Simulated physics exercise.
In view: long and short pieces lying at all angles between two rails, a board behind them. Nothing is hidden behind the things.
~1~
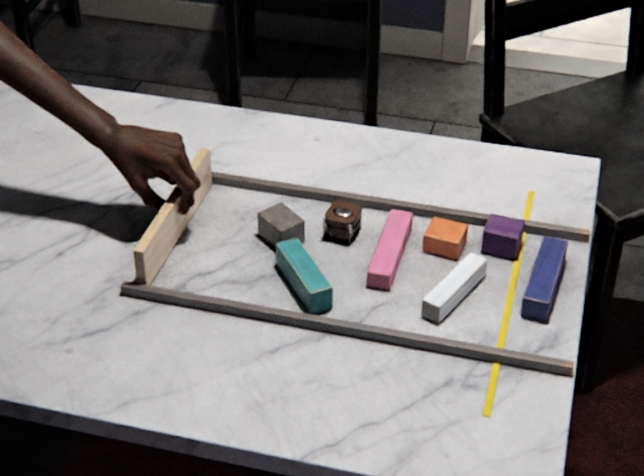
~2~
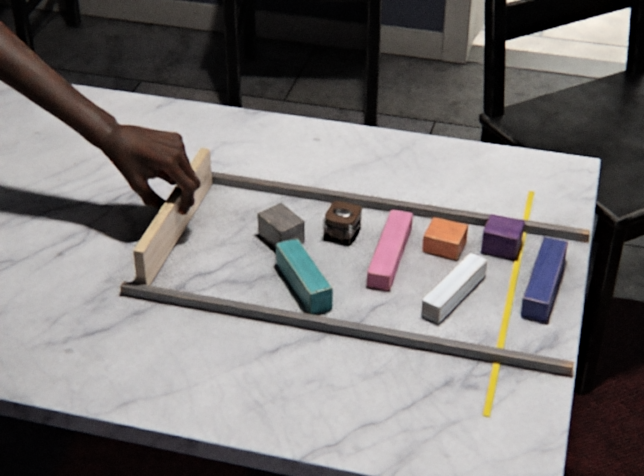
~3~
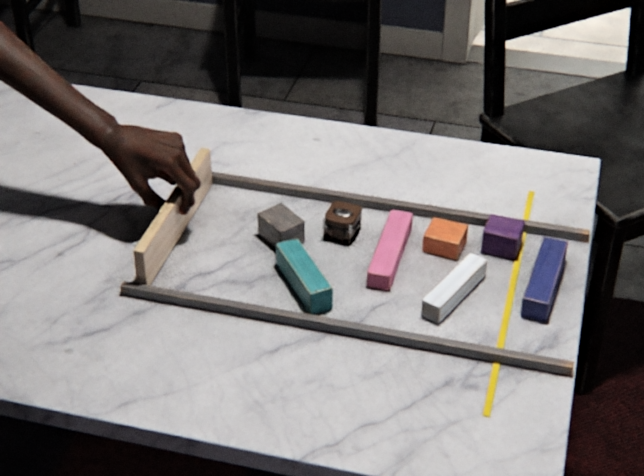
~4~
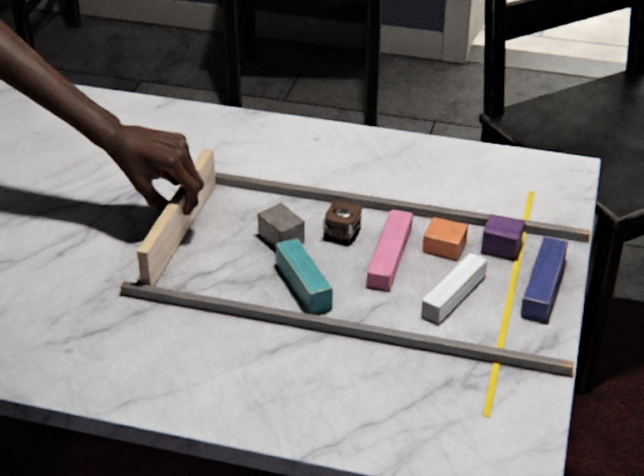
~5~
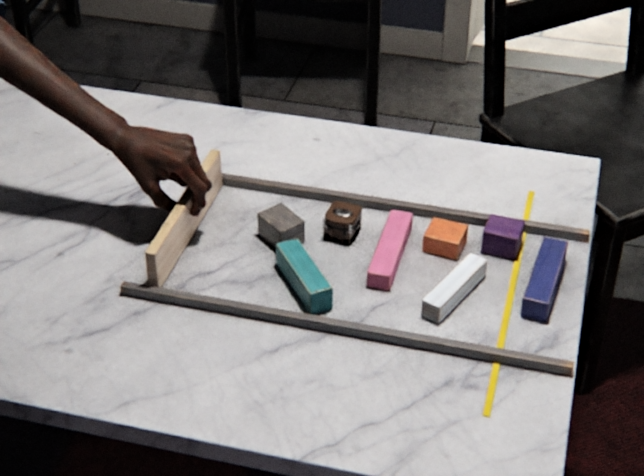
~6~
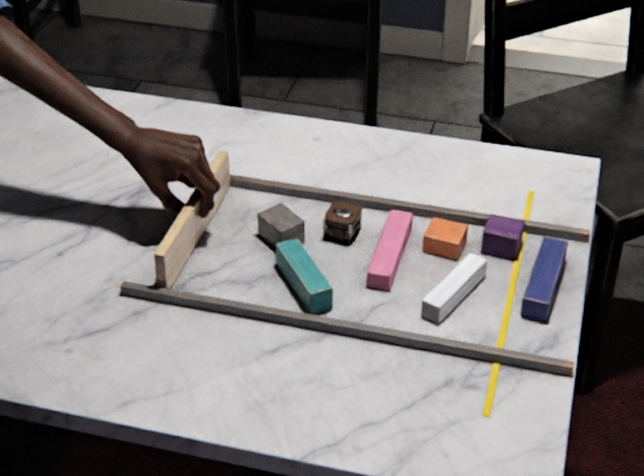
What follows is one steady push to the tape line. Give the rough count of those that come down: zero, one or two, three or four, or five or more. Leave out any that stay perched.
Here the number that fall off is three or four.
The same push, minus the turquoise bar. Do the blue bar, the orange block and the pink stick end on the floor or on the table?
The blue bar comes down, the orange block comes down, the pink stick remains up.
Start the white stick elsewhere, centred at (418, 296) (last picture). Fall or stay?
Then it stays on.
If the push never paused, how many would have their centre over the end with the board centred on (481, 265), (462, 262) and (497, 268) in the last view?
It would be 2, 2 and 4.
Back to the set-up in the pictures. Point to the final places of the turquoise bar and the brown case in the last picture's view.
Near (518, 317) and (540, 242).
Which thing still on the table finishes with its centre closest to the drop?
The pink stick ends nearest.
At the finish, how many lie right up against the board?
3 of them.
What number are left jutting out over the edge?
1 of them.
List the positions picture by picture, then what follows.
Blue bar (545, 278); purple block (503, 236); white stick (455, 287); board (176, 215); tape (512, 290), in the first frame.
Purple block (503, 236); grey block (281, 227), in the second frame.
White stick (455, 287); pink stick (390, 249), in the third frame.
Blue bar (545, 278); turquoise bar (304, 276), in the fourth frame.
Purple block (503, 236); board (186, 217), in the fifth frame.
Blue bar (545, 278); purple block (503, 236); white stick (455, 287); board (195, 218); tape (512, 290), in the sixth frame.
Soon after, none off yet; blue bar at rest near (545, 278); purple block at rest near (503, 236); white stick at rest near (455, 287).
At rest, the number that fall off is three or four; fallen, orange block, white stick, purple block and blue bar.
